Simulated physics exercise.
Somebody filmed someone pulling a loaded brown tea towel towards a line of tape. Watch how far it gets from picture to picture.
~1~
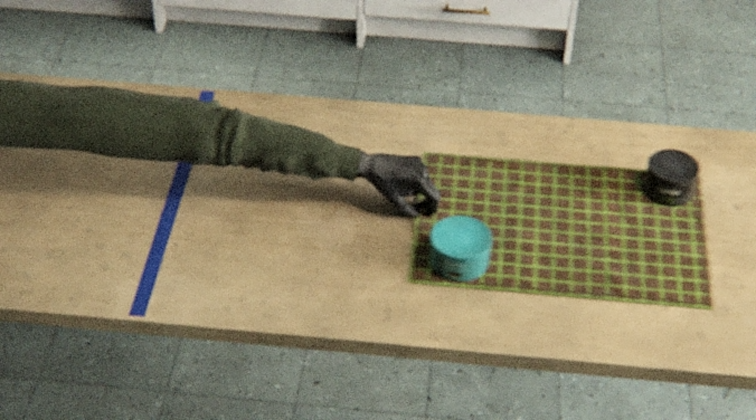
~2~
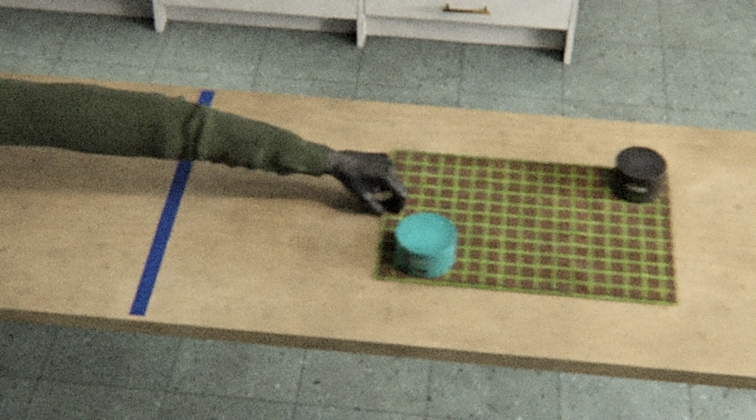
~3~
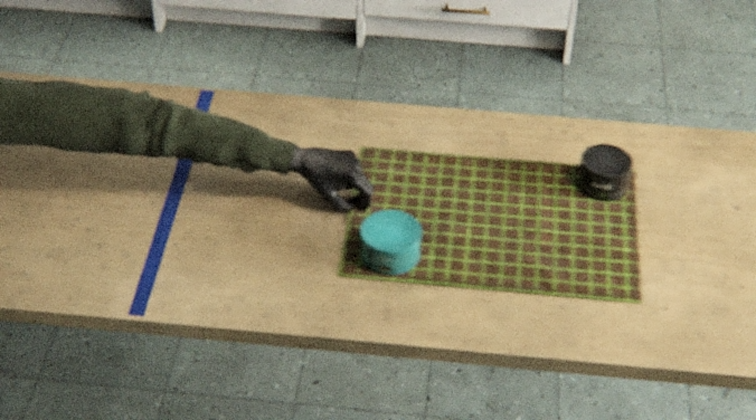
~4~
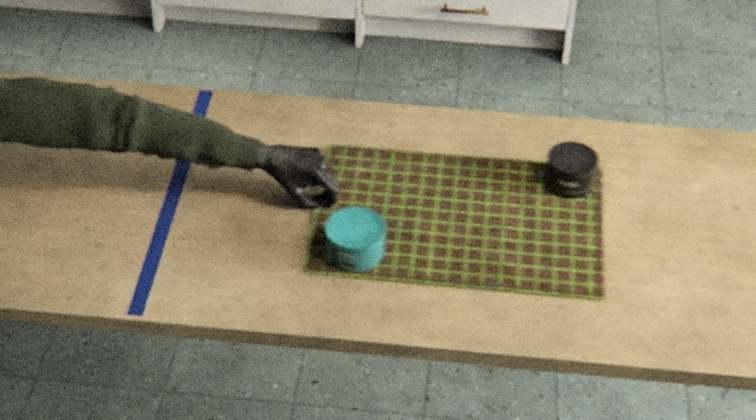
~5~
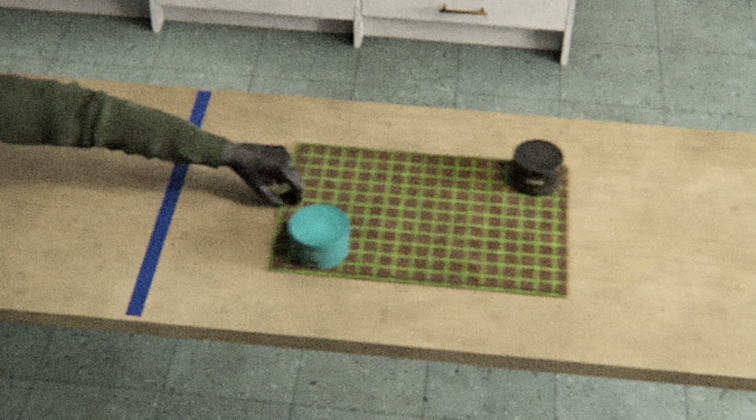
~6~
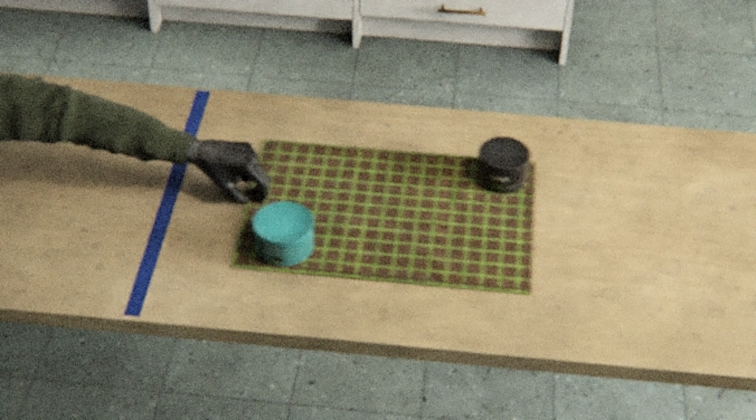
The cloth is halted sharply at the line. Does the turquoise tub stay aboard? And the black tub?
The turquoise tub shoots off the front; the black tub remains aboard.
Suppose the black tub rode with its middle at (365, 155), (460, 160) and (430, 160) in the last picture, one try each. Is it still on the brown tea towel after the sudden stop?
First, it comes off; second, it holds on; third, it keeps its seat.
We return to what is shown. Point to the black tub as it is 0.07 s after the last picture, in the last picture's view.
By then it is at (458, 162).
Then, 0.07 s after the last picture, hem short of the tape; turquoise tub on the cloth near (236, 230); black tub on the cloth near (458, 161).
Then, 0.18 s after the last picture, hem at the tape; turquoise tub on the cloth near (167, 224); black tub on the cloth near (390, 156).
At rest, hem at the tape; turquoise tub ahead of the hem near (69, 217); black tub on the cloth near (282, 146). The turquoise tub slides clear of the cloth and the black tub keeps its seat.
